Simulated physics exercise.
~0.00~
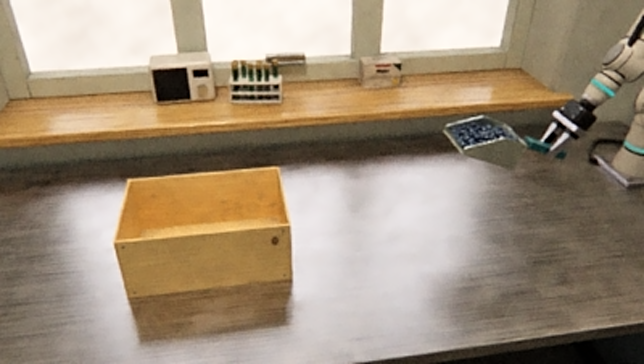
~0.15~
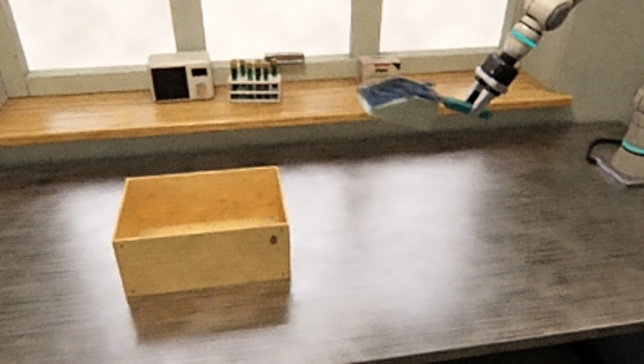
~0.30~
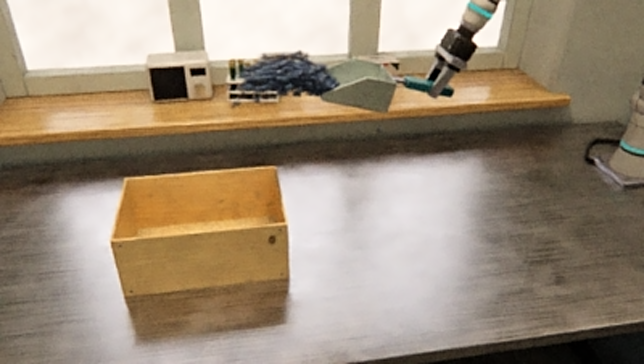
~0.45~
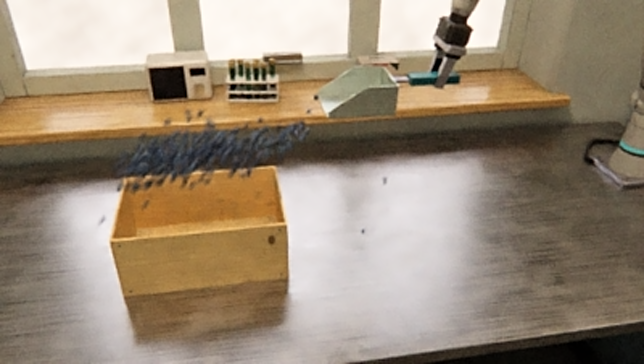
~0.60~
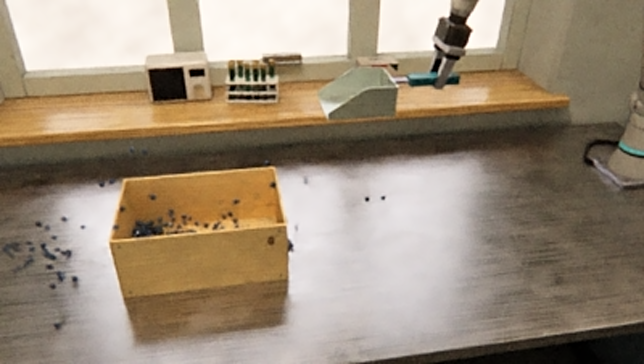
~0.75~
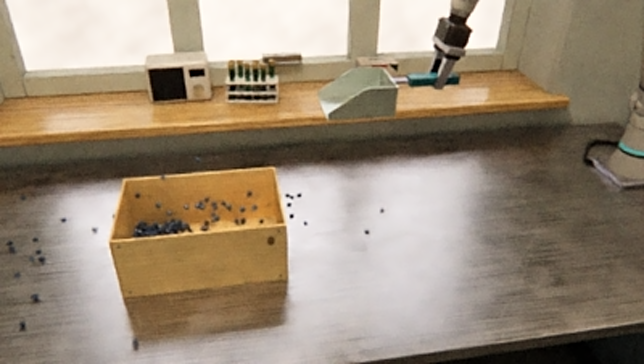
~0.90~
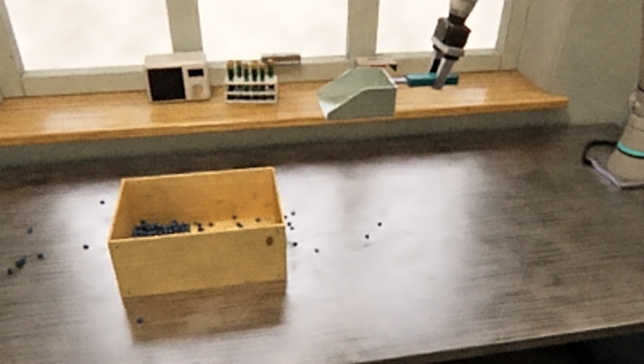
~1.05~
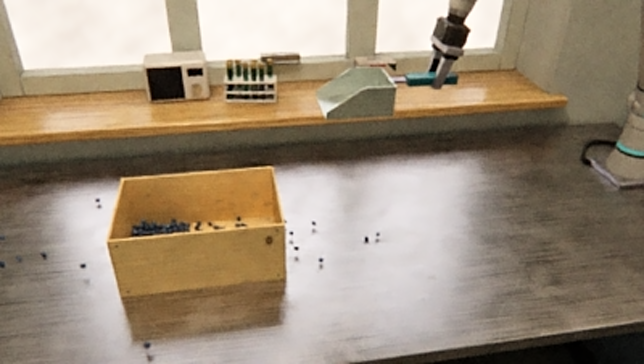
A robot arm flings dark beads from a scoop; most land in the wooden box.
